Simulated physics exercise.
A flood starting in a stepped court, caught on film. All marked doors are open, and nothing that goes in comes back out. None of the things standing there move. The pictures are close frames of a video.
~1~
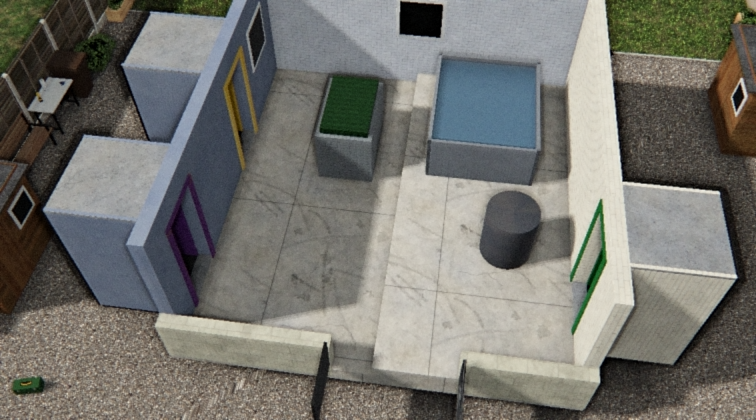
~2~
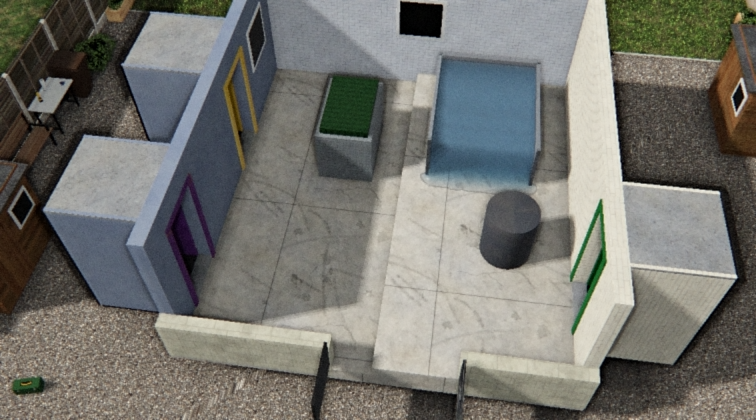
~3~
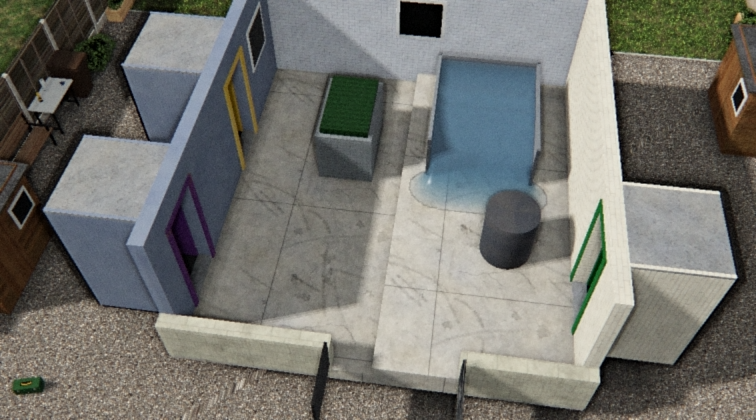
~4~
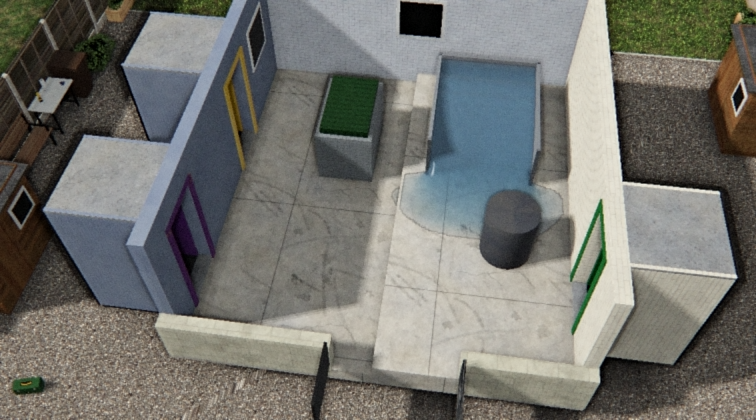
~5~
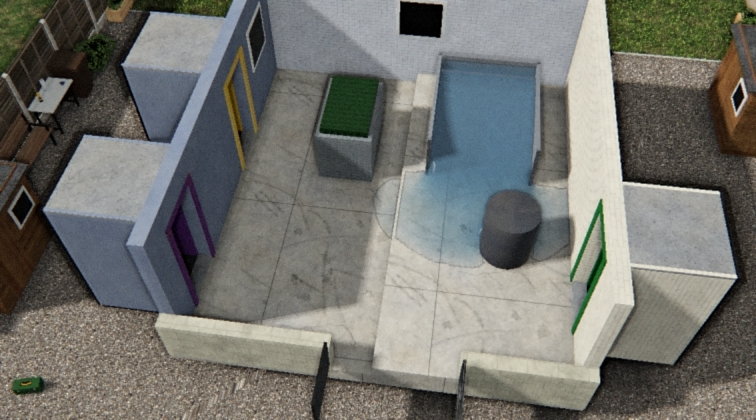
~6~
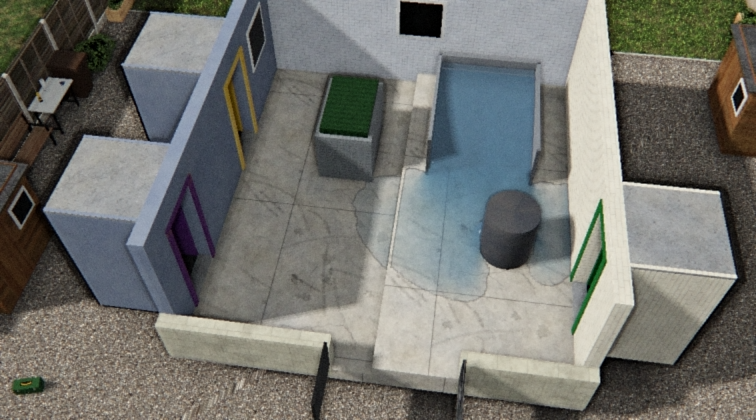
In a walled courtyard with a stepped floor, water poured out of the open front of a raised tank, spread around a dark gray cylinder, and crept left and forward across the pale paving.
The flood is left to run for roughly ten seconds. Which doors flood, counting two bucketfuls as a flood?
My prediction: I expect the green door to go past two buckets; I expect the purple door to go past two buckets; I expect the yellow door to stop at two buckets or less.
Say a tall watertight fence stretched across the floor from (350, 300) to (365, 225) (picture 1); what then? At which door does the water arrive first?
Answer: The one in green.
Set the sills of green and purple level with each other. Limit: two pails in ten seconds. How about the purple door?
Honestly, the purple one is swamped.
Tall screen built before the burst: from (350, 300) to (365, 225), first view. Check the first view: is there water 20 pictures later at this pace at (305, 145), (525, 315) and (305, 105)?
The first spot is untouched, the second swamped, the third untouched.
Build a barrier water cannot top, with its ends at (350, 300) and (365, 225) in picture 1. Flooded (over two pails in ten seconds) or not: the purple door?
The way I read it, the purple door surpasses the mark.
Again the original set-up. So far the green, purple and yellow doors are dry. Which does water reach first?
Answer: The green door.
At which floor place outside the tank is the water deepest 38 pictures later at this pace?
Somewhere around (186, 337).
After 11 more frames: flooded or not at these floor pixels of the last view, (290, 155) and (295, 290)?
In order: Spared and swamped.
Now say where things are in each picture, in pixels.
The tank at (486, 102) is whole and still, in the first frame.
Water pours out at (480, 168) and has run to (534, 186), in the second frame.
Water pours out at (480, 169) and has run to a hidden place, in the third frame.
The front is at (400, 202), out from the gap at (479, 170), in the fourth frame.
The front is at (423, 253), out from the gap at (479, 171), in the fifth frame.
Water pours out at (479, 171) and has run to (451, 294), in the sixth frame.
A moment on, water covers 40 % of the floor; the green door under two buckets in, the purple door not reached, the yellow door not reached.
Next, water covers 55 % of the floor; the green door under two buckets in, the purple door not reached, the yellow door not reached.
Then, water covers 65 % of the floor; the green door over two buckets in, the purple door over two buckets in, the yellow door not reached.
Later, water covers 90 % of the floor; the green door over two buckets in, the purple door far over two buckets in, the yellow door wet at the sill, nothing in.
In the end, water covers 95 % of the floor; the green door far over two buckets in, the purple door far over two buckets in, the yellow door wet at the sill, nothing in.
